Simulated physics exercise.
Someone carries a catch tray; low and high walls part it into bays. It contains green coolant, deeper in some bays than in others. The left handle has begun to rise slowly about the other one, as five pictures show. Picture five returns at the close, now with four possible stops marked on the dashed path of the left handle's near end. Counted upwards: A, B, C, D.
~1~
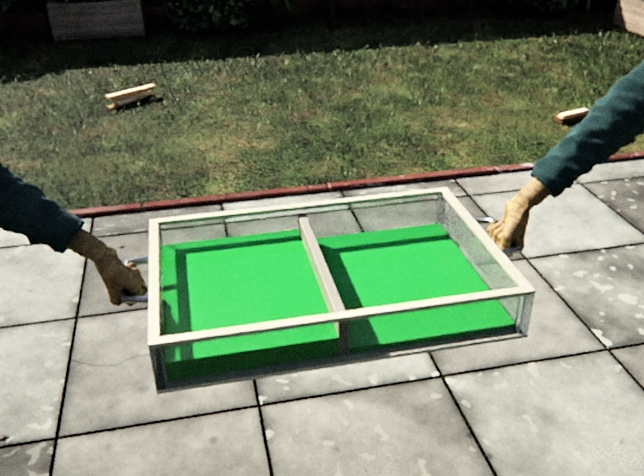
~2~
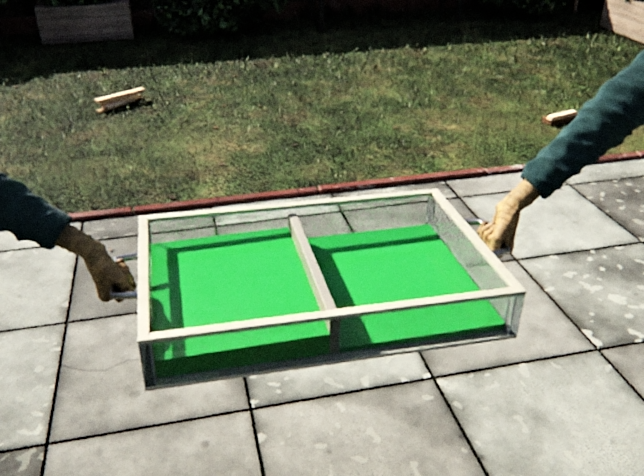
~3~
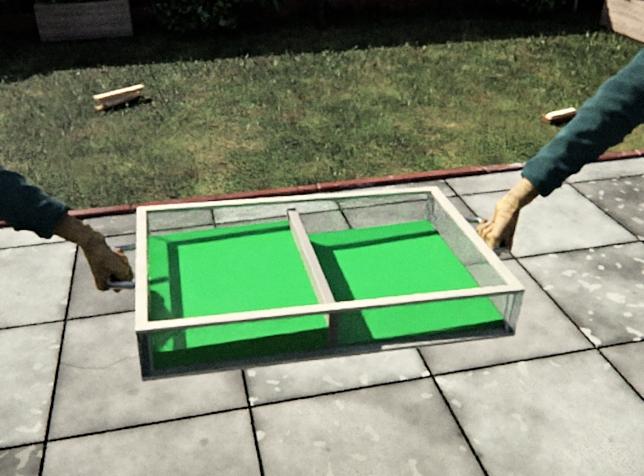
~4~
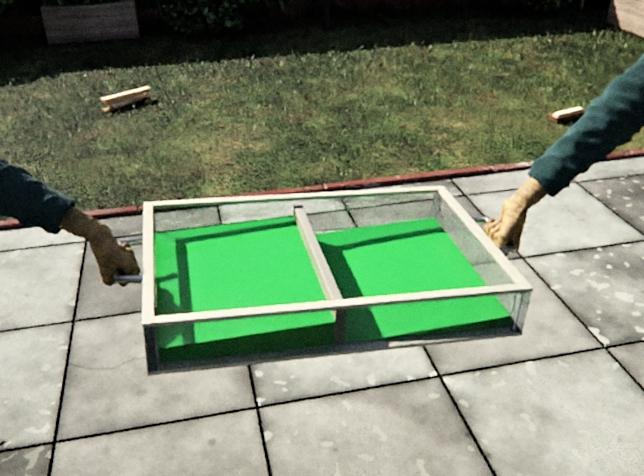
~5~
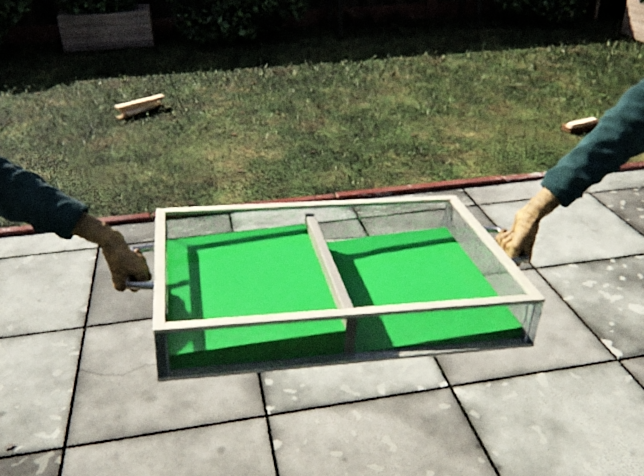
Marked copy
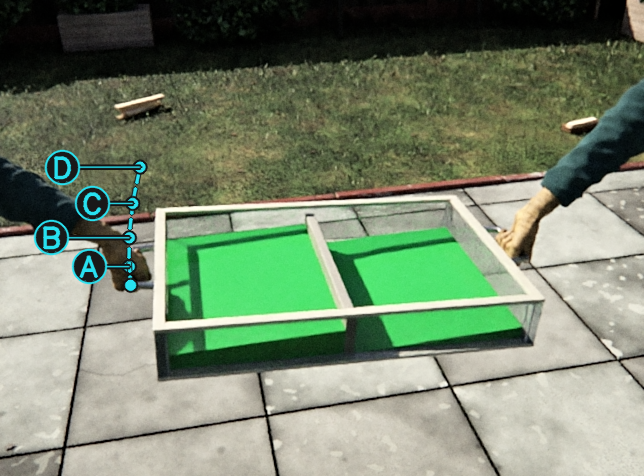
A shallow, clear-sided tray with a pale rim is held over grey paving slabs beside a sunlit lawn, seen from above at a slant. Bright green liquid lies in its two bays, between tan-gloved hands and dark teal sleeves at left and right, with small wooden pieces on the grass beyond. The left hand raises its side slightly, tilting the tray gently down to the right, while the camera sways a little.
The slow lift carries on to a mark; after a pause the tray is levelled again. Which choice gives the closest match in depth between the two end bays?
D.
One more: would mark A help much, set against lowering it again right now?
No, hardly at all.
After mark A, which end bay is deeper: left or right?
The left end bay.
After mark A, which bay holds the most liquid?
That is the left bay.
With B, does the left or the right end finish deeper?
The left one.
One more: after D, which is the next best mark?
C it is.
On the marked copy, A at (129, 266); B at (129, 237); C at (132, 203); D at (140, 167).
If A is chosen, the left end bay stands much deeper than the other; nothing spills.
If B is chosen, the left end bay stands much deeper than the other; nothing spills.
If C is chosen, the left end bay stands much deeper than the other; nothing spills.
If D is chosen, the two end bays stand about equally deep; nothing spills.
